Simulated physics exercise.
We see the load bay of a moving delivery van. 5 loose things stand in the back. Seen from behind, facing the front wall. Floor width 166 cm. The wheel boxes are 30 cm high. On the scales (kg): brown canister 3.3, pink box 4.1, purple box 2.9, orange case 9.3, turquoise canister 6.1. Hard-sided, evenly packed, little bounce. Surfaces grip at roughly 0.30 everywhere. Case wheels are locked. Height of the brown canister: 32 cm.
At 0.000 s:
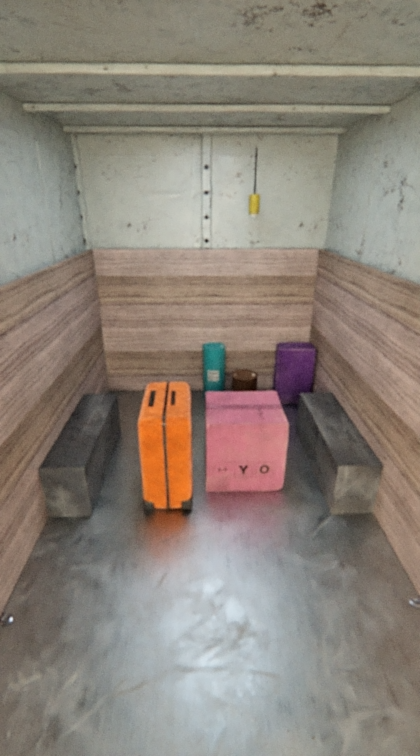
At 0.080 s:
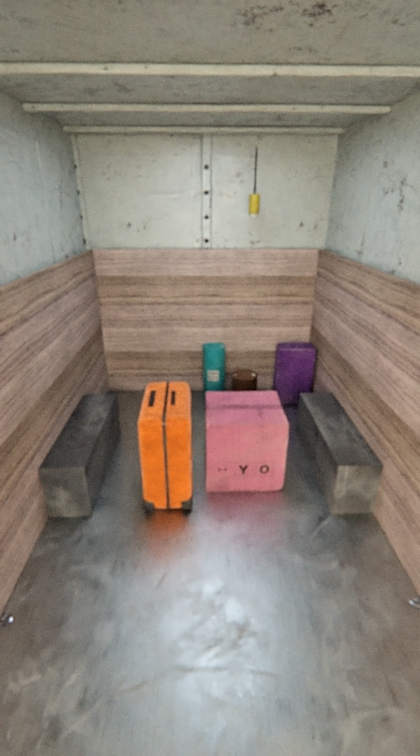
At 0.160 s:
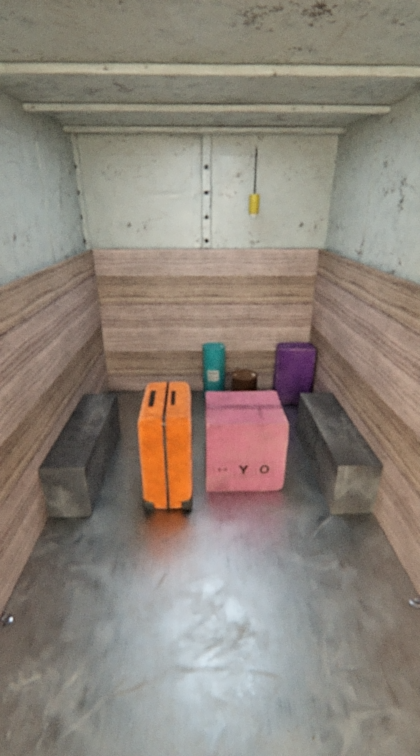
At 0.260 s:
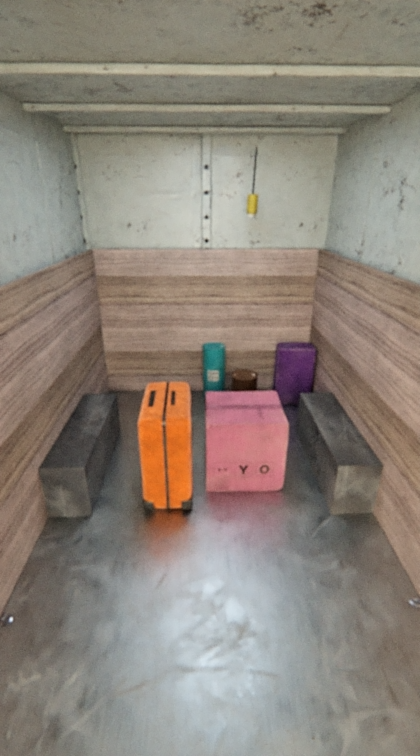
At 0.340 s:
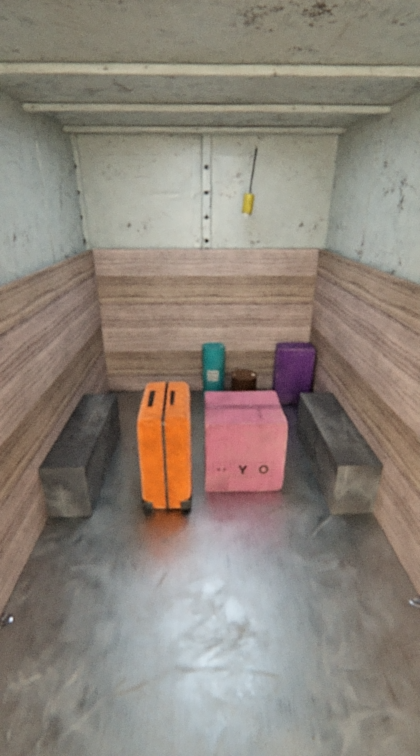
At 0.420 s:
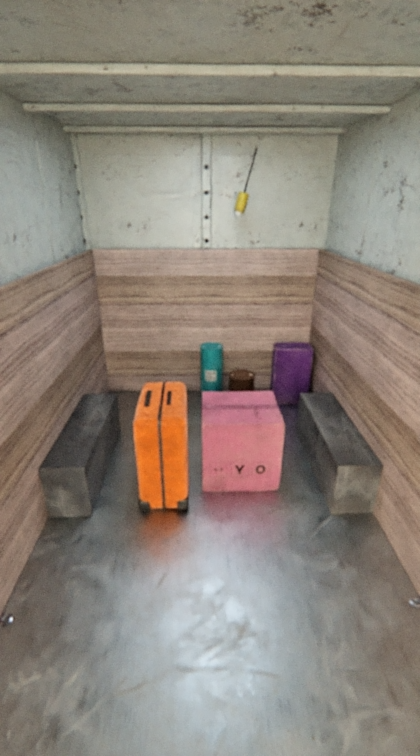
A yellow object hanging from a cord swung gradually to the left in the back of a van, and then the orange case, the pink box and the things behind them shifted slightly left.
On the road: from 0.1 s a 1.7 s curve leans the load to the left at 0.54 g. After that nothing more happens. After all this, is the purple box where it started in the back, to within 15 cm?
The purple box ends elsewhere.
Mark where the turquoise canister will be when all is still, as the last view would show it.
Near (115, 372).
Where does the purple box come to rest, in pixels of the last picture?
Around (128, 381).
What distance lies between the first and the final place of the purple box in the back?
About 128 cm.
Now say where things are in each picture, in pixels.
Steady run; purple box (293, 374), in the first frame.
Steady run; orange case (168, 443); turquoise canister (214, 372), in the second frame.
Load feels 0.13 g left; pink box (243, 439), in the third frame.
Load feels 0.35 g left; orange case (168, 443); turquoise canister (214, 372), in the fourth frame.
Load feels 0.52 g left; pink box (242, 439), in the fifth frame.
Load feels 0.54 g left; purple box (290, 374) 2 cm from its spot; orange case (164, 443) 2 cm from its spot, in the sixth frame.
By 0.62 s, load feels 0.54 g left; purple box 13 cm from its spot near (277, 374); turquoise canister 13 cm from its spot; brown canister 13 cm from its spot.
By 0.82 s, load feels 0.54 g left; purple box 34 cm from its spot near (251, 374); brown canister 33 cm from its spot; pink box 33 cm from its spot.
By 1.12 s, load feels 0.54 g left; purple box 82 cm from its spot near (188, 374); turquoise canister tilted 7°; brown canister 81 cm from its spot.
When it is over (2.4 s), not toppled but over 15 cm from the start, brown canister, pink box, purple box, orange case and turquoise canister. In the last view, purple box near (128, 381).
